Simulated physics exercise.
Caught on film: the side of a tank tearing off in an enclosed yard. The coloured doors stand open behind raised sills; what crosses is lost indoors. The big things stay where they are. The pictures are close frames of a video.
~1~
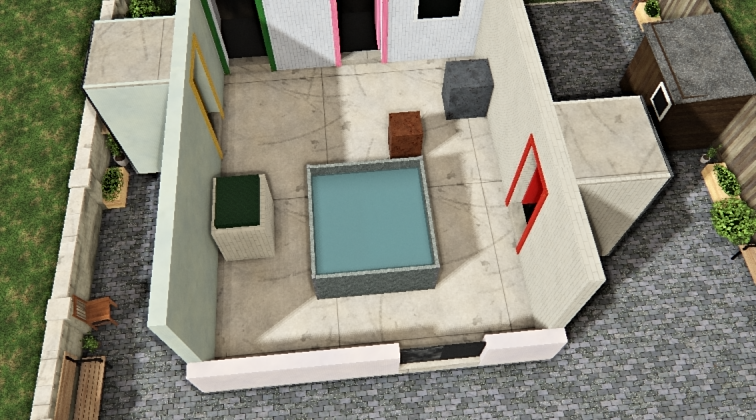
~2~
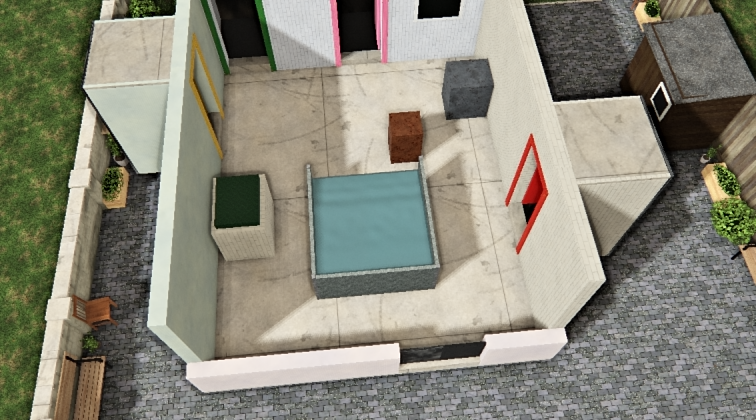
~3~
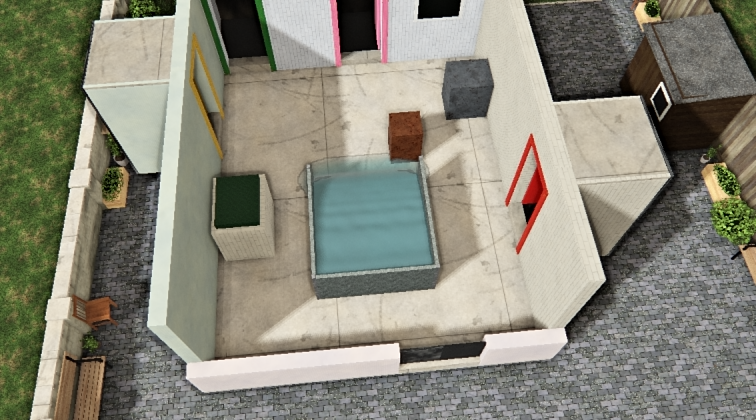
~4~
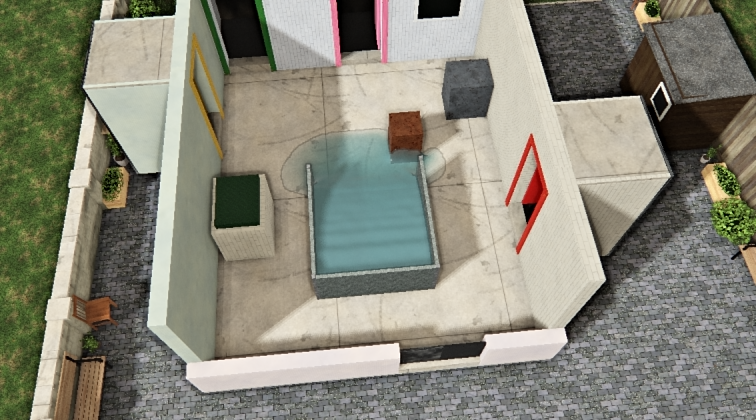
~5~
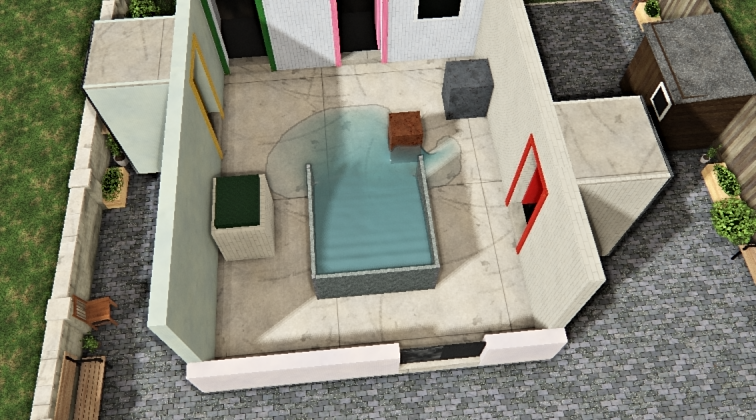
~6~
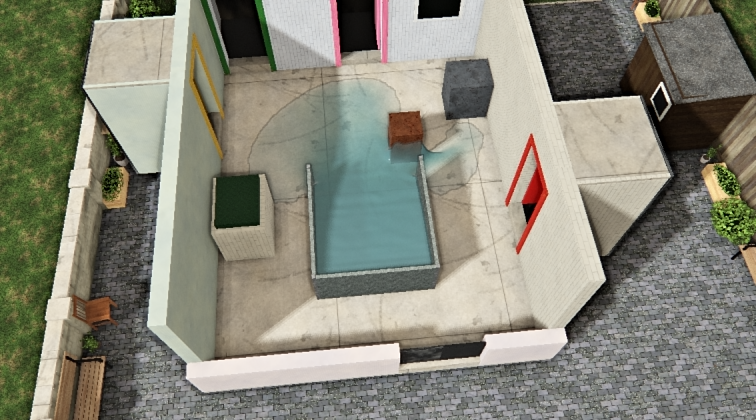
A walled yard with a pale stone floor is seen from high above, the camera still. A grey tank of blue-green water sits in the middle, a green-topped block to its left, rusty brown and dark grey blocks beyond, and green, pink, yellow and red openings around the walls. The tank's far side gives way, and water pours out, spreading around the brown block and thinning across the floor.
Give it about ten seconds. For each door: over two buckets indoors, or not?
In the end: The yellow door stays under that; the pink door takes more than that; the green door takes more than that; the red door stays under that.
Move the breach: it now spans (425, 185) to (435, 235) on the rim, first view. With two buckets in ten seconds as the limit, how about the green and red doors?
One by one: Green door is under; red door lets more in.
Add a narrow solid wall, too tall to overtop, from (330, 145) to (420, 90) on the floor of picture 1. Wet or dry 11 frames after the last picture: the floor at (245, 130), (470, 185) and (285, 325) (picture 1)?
As listed: Wet, under water, no water.
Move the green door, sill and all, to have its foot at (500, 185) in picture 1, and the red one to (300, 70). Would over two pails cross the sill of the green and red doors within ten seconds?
Then: The green door is under, the red door is over.
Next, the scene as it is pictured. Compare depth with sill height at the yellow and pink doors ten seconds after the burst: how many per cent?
Near 40 and 60 in a hundred.
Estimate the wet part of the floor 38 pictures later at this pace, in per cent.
Roughly 95 per cent.
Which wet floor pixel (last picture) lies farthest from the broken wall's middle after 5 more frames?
Around (225, 76).
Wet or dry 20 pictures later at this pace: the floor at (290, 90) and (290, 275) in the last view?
As listed: Flooded, not flooded.
A moment on, water covers 50 % of the floor; the yellow door wet at the sill, nothing in, the pink door far over two buckets in, the green door wet at the sill, nothing in, the red door not reached.
Next, water covers 55 % of the floor; the yellow door wet at the sill, nothing in, the pink door far over two buckets in, the green door under two buckets in, the red door wet at the sill, nothing in.
Then, water covers 70 % of the floor; the yellow door under two buckets in, the pink door far over two buckets in, the green door far over two buckets in, the red door wet at the sill, nothing in.
Later, water covers 95 % of the floor; the yellow door under two buckets in, the pink door far over two buckets in, the green door far over two buckets in, the red door wet at the sill, nothing in.
In the end, water covers 95 % of the floor; the yellow door under two buckets in, the pink door far over two buckets in, the green door far over two buckets in, the red door wet at the sill, nothing in.
